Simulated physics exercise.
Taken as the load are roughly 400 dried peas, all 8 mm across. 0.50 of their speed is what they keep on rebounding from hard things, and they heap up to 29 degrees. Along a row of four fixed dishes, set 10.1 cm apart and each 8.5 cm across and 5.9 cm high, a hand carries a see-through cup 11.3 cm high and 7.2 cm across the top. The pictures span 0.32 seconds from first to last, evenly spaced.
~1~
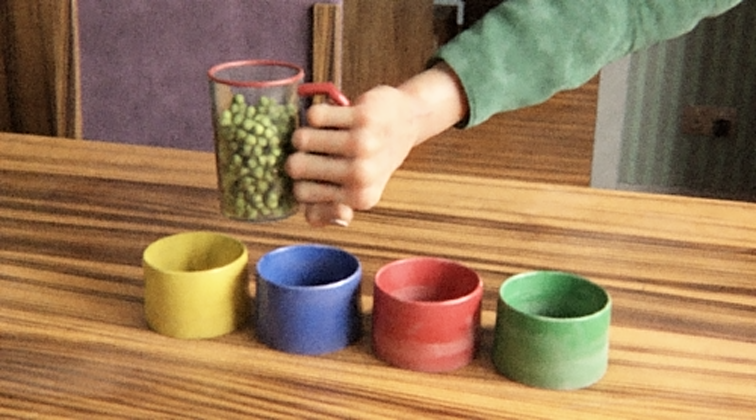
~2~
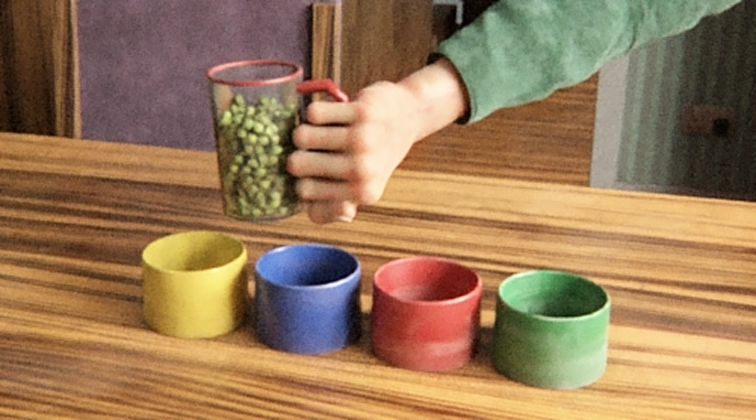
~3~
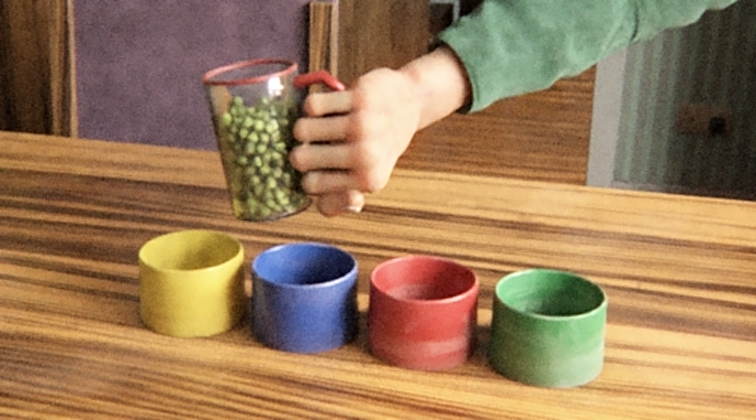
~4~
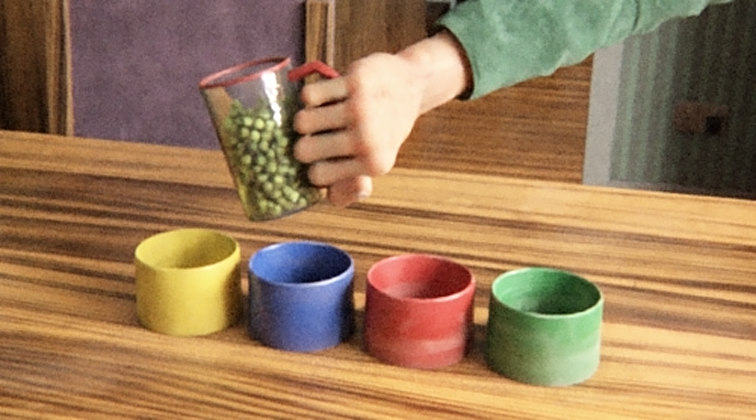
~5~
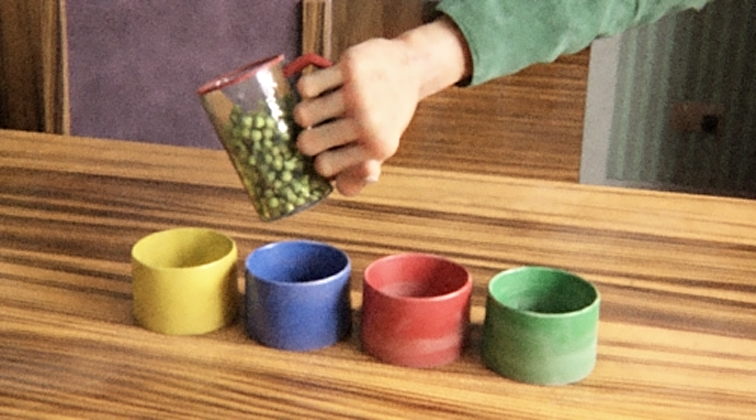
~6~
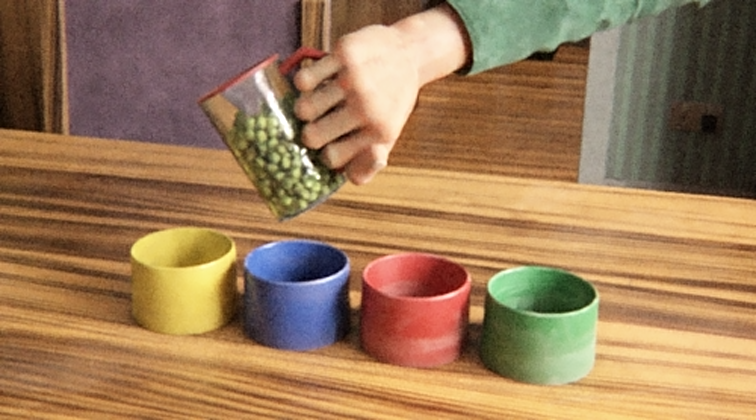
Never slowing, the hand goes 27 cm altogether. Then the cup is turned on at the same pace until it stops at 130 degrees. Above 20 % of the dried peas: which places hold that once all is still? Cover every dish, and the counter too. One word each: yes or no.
Red: No; blue: Yes; green: No; yellow: No; counter: No.
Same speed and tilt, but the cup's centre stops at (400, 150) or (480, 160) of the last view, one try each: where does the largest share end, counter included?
Largest portions, in order: Blue and blue.
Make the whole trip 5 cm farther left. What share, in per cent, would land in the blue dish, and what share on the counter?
Then the blue dish would get 40 and the counter 40.
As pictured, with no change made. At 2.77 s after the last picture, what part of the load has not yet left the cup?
0 per cent.
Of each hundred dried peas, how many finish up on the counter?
About 0 percent.
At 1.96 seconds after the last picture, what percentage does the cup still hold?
Some 0 per cent.
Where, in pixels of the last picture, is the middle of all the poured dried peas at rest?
Centre at rest: Approx. (297, 290) px.
Then, 1.18 s after the last picture, tilt 130 degrees; cup holds 0 %, blue 100 %.
Then, 1.96 s after the last picture, tilt 130 degrees; cup holds 0 %, blue 100 %.
Then, 2.77 s after the last picture, tilt 130 degrees; cup holds 0 %, blue 100 %.
In the end, red 0 %, blue 100 %, green 0 %, yellow 0 %, counter 0 %.
